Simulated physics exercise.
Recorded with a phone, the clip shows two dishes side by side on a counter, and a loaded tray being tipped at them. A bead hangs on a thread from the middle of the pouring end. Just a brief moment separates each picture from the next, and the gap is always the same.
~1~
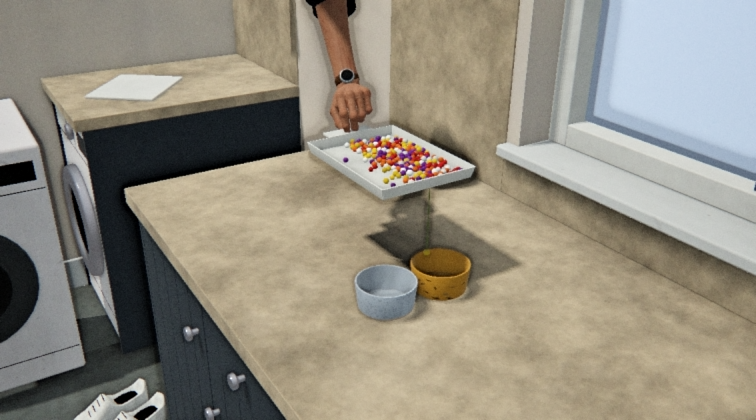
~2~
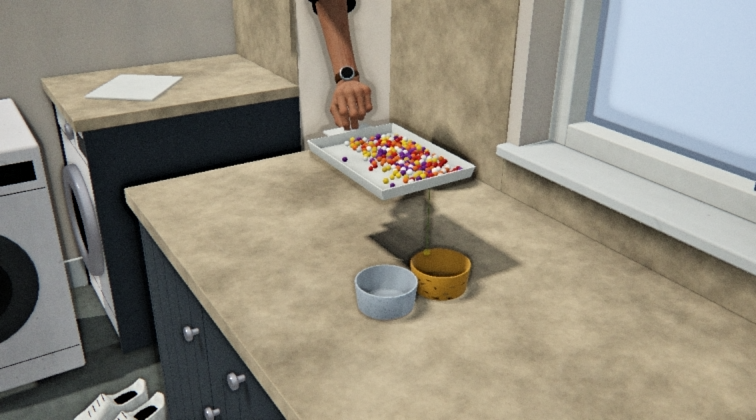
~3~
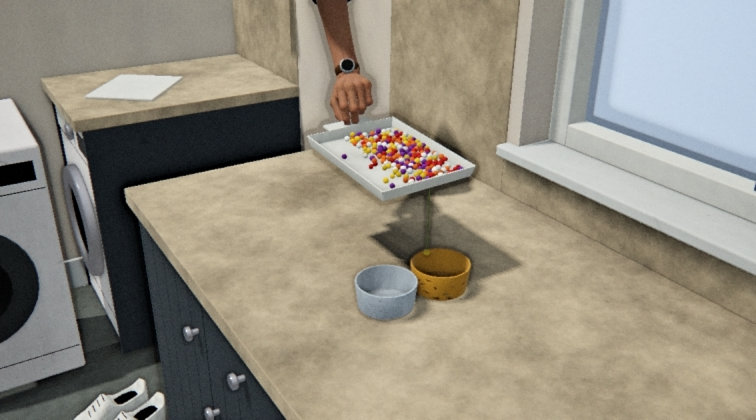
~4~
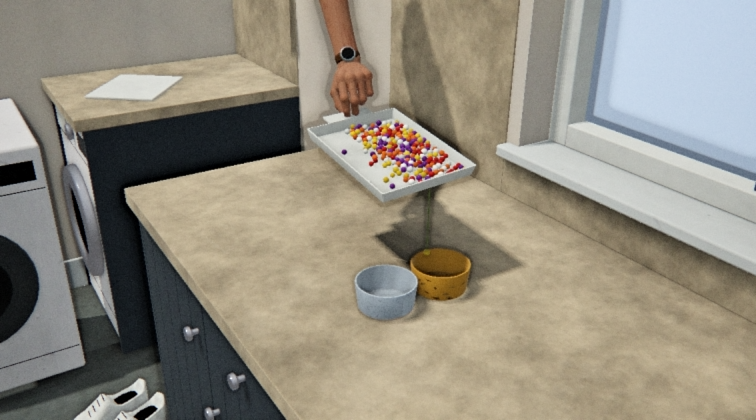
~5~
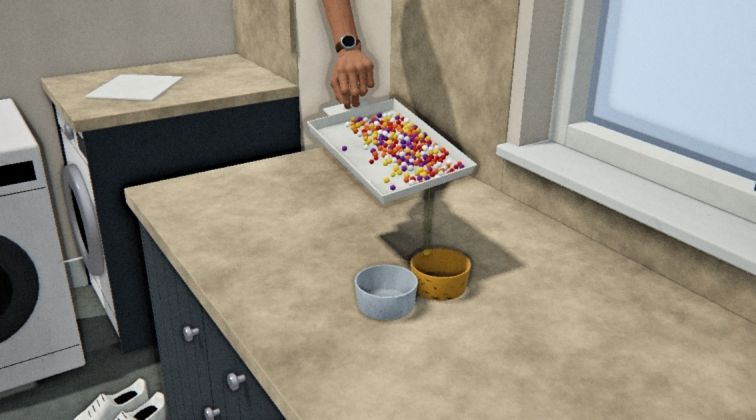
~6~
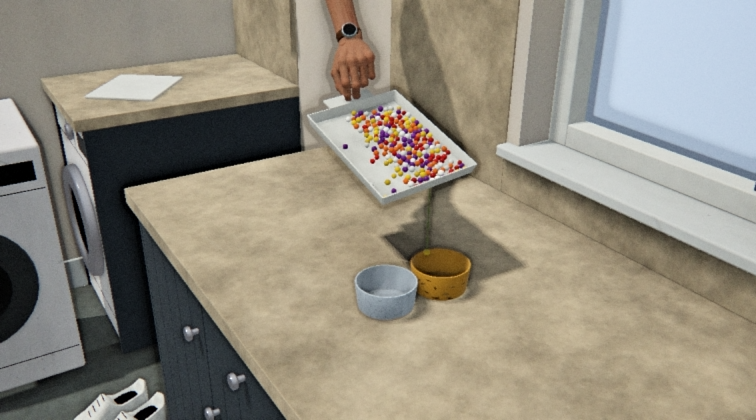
The video shows a hand in a dark watch gradually tilting a white tray of small colourful beads above a beige counter, its handle end rising while a pale blue dish and an orange dish sit still below.
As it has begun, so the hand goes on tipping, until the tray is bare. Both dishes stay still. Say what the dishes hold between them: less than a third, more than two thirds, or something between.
Exceeds two thirds.
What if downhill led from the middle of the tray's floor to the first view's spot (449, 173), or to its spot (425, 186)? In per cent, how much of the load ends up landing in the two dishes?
The share is 10 per cent in the first and 40 per cent in the second.
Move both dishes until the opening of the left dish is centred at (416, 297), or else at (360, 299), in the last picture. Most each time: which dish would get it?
So at the first spot it's the one placed on the left, and at the second spot it's the one placed on the right.
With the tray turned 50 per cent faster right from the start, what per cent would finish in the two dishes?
About 70 %.
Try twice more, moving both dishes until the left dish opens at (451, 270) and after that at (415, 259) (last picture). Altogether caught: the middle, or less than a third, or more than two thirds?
Below one third, then less than a third.
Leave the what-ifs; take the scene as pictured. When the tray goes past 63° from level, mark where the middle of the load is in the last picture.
Close to (408, 187).
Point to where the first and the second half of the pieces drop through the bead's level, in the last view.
Starting near (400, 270), moving on to near (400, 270).
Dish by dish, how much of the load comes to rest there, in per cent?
Per hundred pieces, the left dish ends with about 80 and the right dish with about 10.
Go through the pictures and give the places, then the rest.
In the first frame, corners of the pouring end at (383, 188) and (471, 166), level; middle of the load at (402, 159), round plastic beads; left dish at (403, 305); right dish at (458, 286); bead on its thread at (427, 252).
In the second frame, corners of the pouring end at (383, 189) and (471, 166), level; middle of the load at (402, 158).
In the third frame, corners of the pouring end at (383, 190) and (471, 165), tipped barely, lowest at the left corner; middle of the load at (403, 155).
In the fourth frame, corners of the pouring end at (384, 192) and (472, 164), tipped a little, lowest at the left corner; middle of the load at (403, 150).
In the fifth frame, corners of the pouring end at (384, 193) and (472, 164), tipped a little, lowest at the left corner; middle of the load at (404, 147).
In the sixth frame, corners of the pouring end at (384, 195) and (473, 163), tipped clearly, lowest at the left corner; middle of the load at (405, 145), nearly all on the move; left dish at (403, 305); right dish at (458, 286).
Soon, tray tipped steeply; most on the tray; a small part in the left dish; a stray few in the right dish; a stray few outside both; a small part in the air.
A while on, tray tipped past a quarter turn; a stray few on the tray; about two thirds in the left dish; a small part in the right dish; a small part outside both; a small part in the air.
Towards the end, tray tipped past a quarter turn; most in the left dish; a small part in the right dish; about a quarter outside both.
Finally, tray tipped past a quarter turn; most in the left dish; a small part in the right dish; about a quarter outside both.
